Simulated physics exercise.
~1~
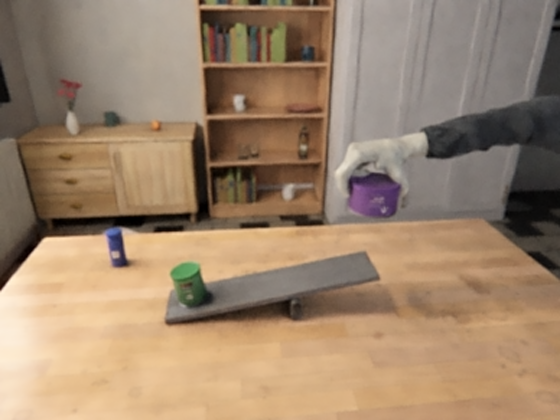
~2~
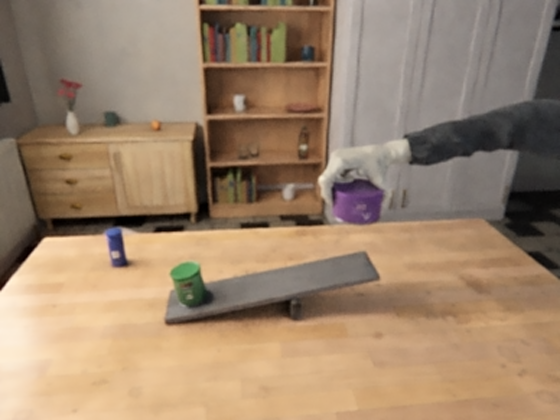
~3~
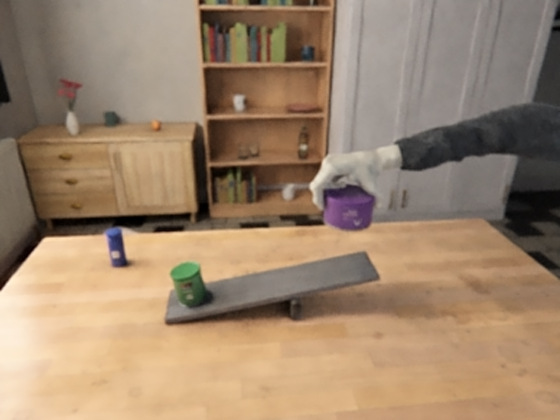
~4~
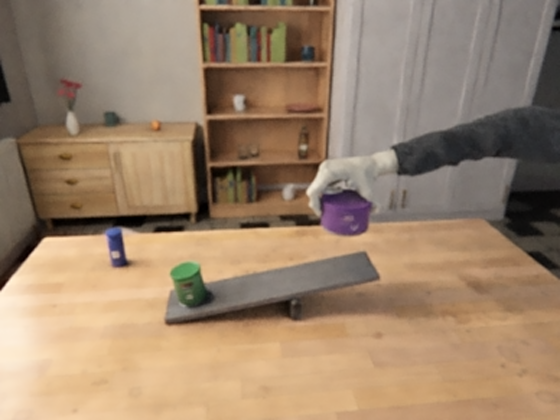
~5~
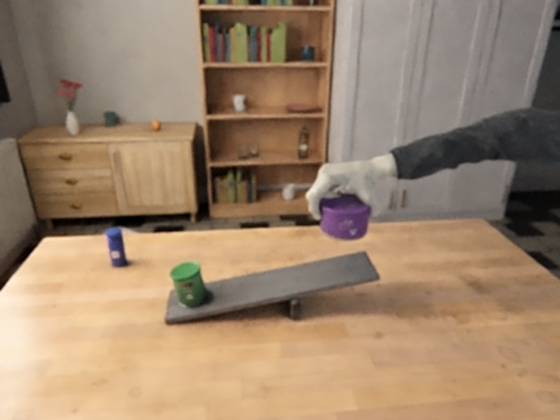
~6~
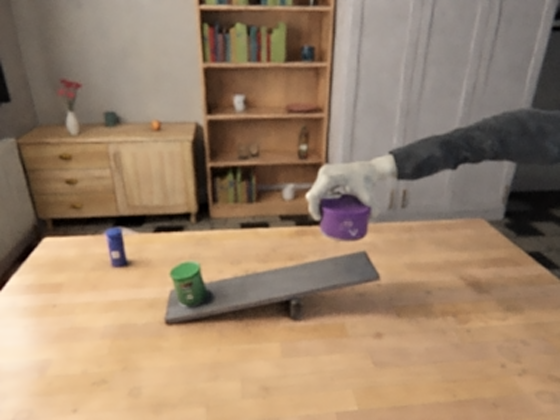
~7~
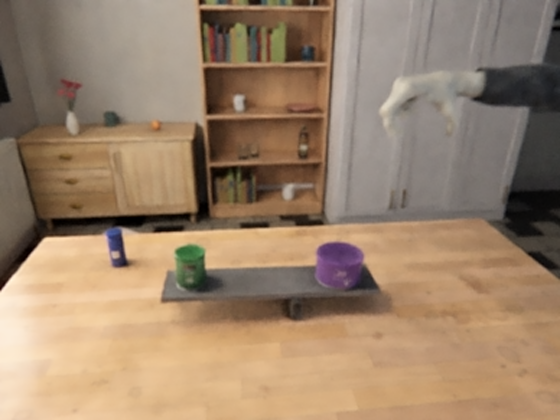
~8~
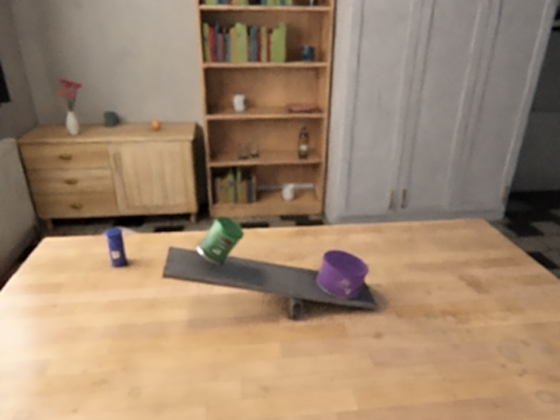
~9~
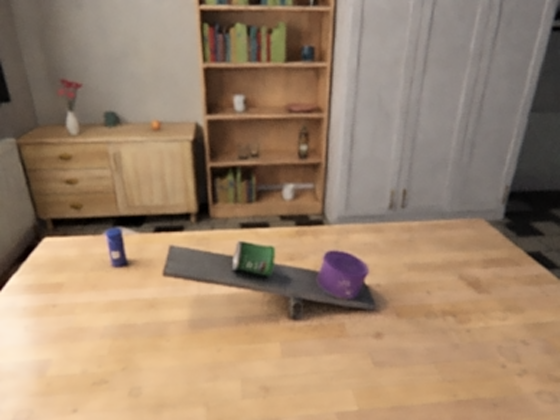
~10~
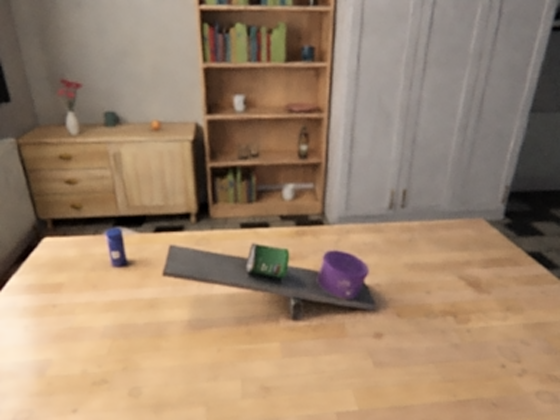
On a wooden table in a room, a gloved hand lowered a purple tub onto the raised right end of a grey plank and drew back; the plank tipped down to the right, and the green tin toppled and slid toward the tub, ending on its side.
